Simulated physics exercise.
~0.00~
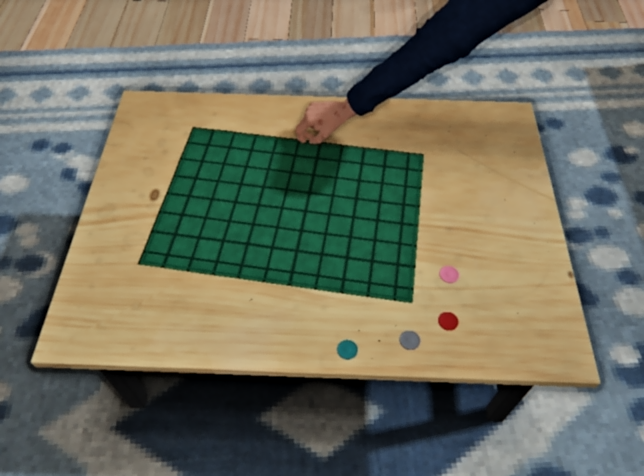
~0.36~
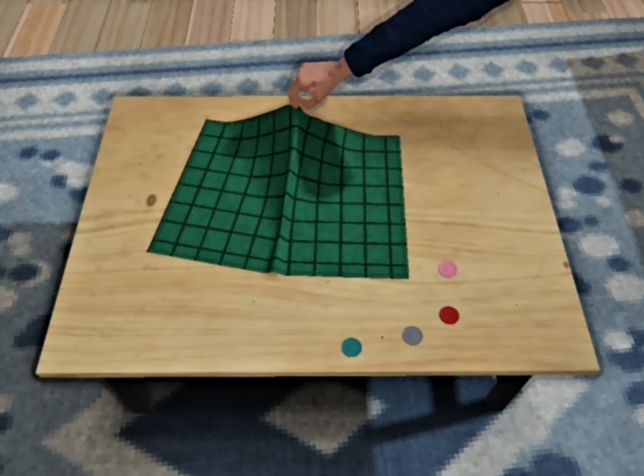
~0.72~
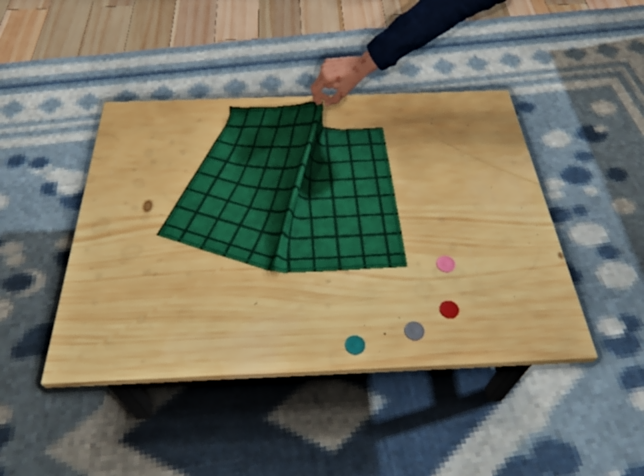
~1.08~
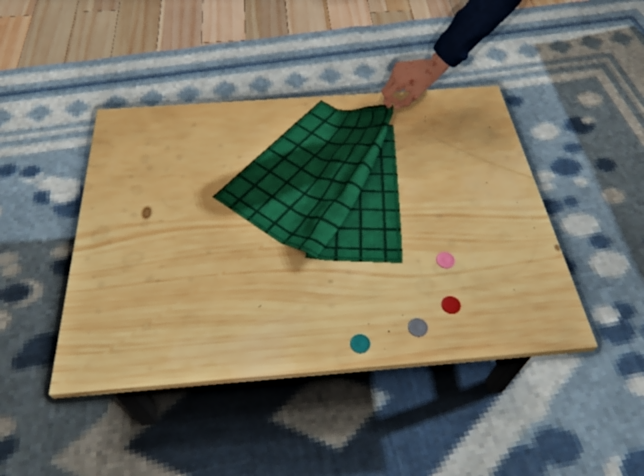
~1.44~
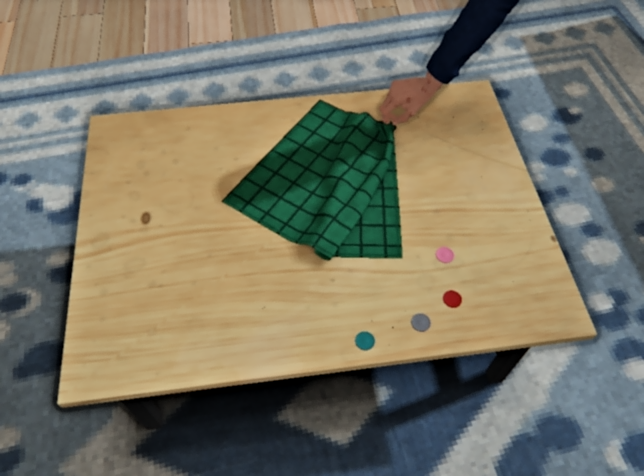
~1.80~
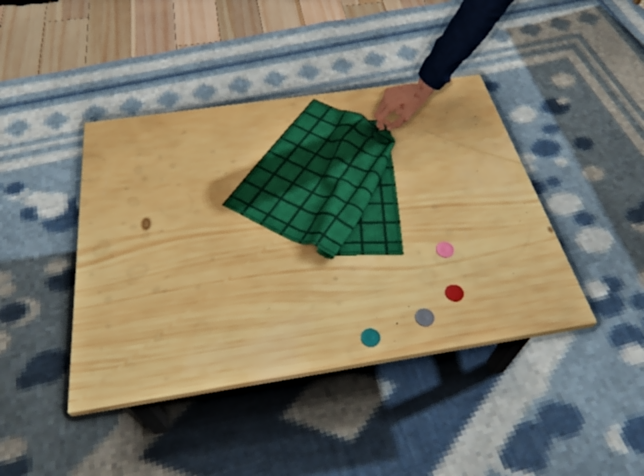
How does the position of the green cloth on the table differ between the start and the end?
At the start the cloth lies spread out over the left and middle of the table. By the end it is gathered in folds farther to the right and a little closer to the far edge.
